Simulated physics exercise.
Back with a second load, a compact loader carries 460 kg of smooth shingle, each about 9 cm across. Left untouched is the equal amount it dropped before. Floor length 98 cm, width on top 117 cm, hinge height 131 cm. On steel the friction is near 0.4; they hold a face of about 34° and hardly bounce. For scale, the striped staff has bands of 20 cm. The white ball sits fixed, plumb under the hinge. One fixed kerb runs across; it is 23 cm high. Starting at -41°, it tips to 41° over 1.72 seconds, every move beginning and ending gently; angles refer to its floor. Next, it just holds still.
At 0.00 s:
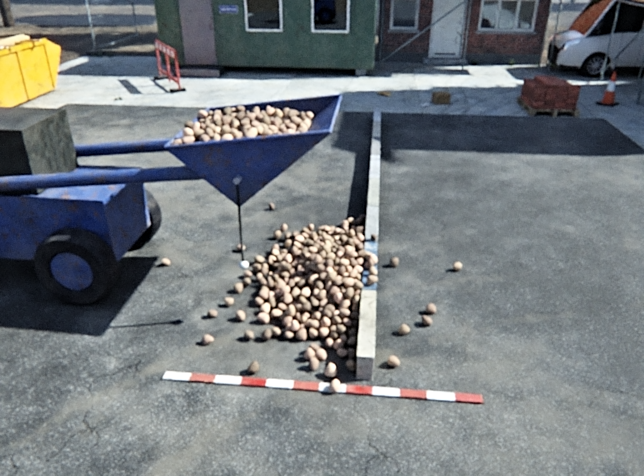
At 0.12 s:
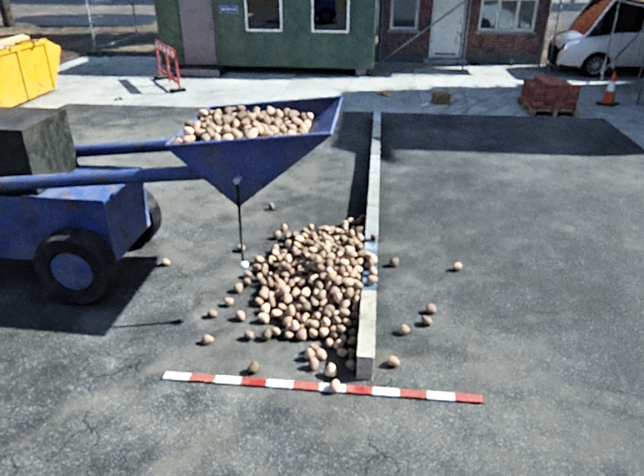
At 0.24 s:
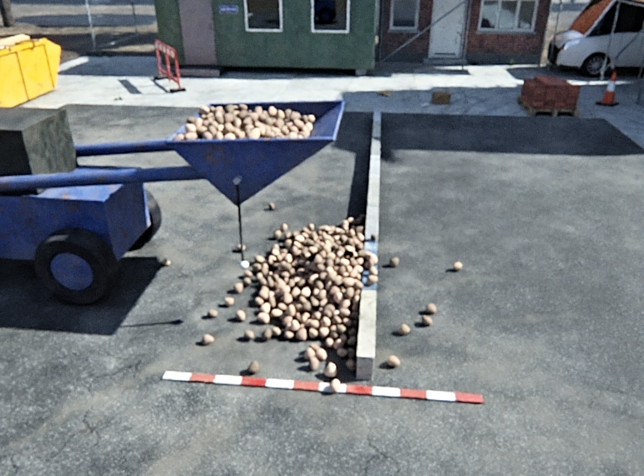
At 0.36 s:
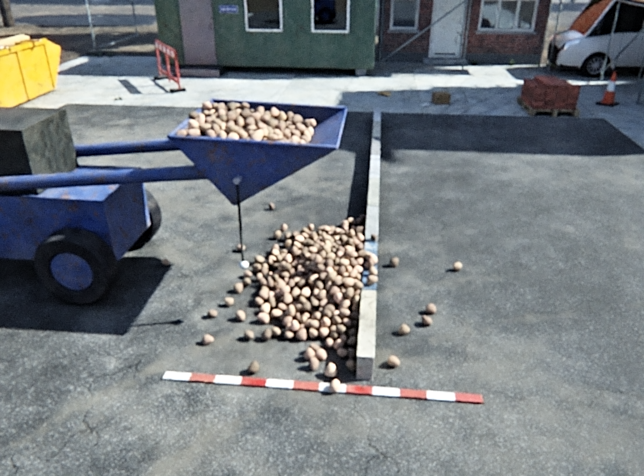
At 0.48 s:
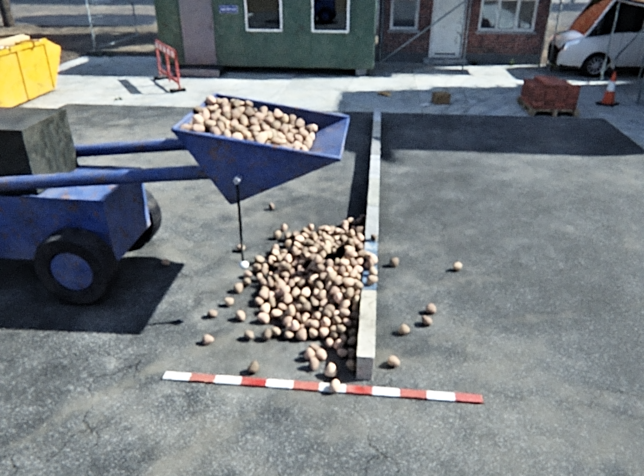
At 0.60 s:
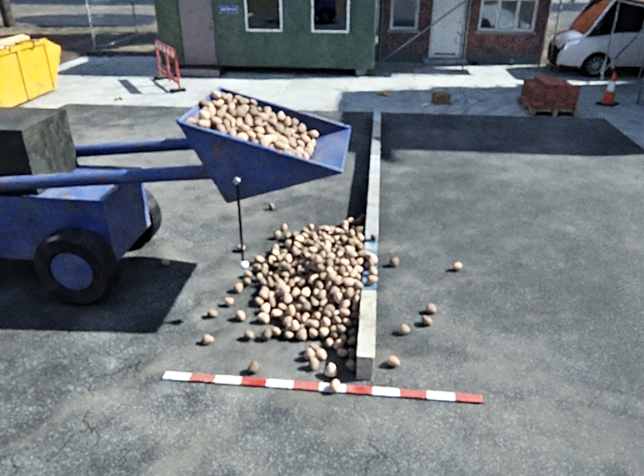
In a sunlit paved yard, seen from above and to one side by a still camera, a green building and a brick one stand at the back. A blue loader on the left holds a bucket of brownish stones above a loose heap against a pale kerb, behind a red-and-white staff. The bucket slowly tilts, its right lip lowering and left side rising, while its stones shift slightly and the heap stays still.
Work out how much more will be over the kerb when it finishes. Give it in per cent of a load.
Around 37 out of 100.
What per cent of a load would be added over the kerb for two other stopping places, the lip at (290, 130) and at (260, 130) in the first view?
I'd say close to 5 per cent for one and close to 0 per cent for the other, in that order.
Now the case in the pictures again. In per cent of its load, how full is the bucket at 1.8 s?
Reading: Near 25 % of the load.
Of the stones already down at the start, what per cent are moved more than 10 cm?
15 per cent.
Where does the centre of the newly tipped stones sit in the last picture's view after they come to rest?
Roughly at (354, 269) in the last picture.
After 1.3 s the floor is at 28°; in per cent of one load, 98 in the bucket, 101 on this side of the kerb, 1 over the kerb; the foremost stones are at (407, 291).
After 1.8 s the floor is at 41°; in per cent of one load, 25 in the bucket, 166 on this side of the kerb, 9 over the kerb; the foremost stones are at (425, 280).
After 2.2 s the floor is at 41°; in per cent of one load, 0 in the bucket, 170 on this side of the kerb, 30 over the kerb; the foremost stones are at (467, 273).
After 4.9 s the floor is at 41°; in per cent of one load, 0 in the bucket, 162 on this side of the kerb, 38 over the kerb; the foremost stones are at (547, 291). Net gain over the kerb, 37.
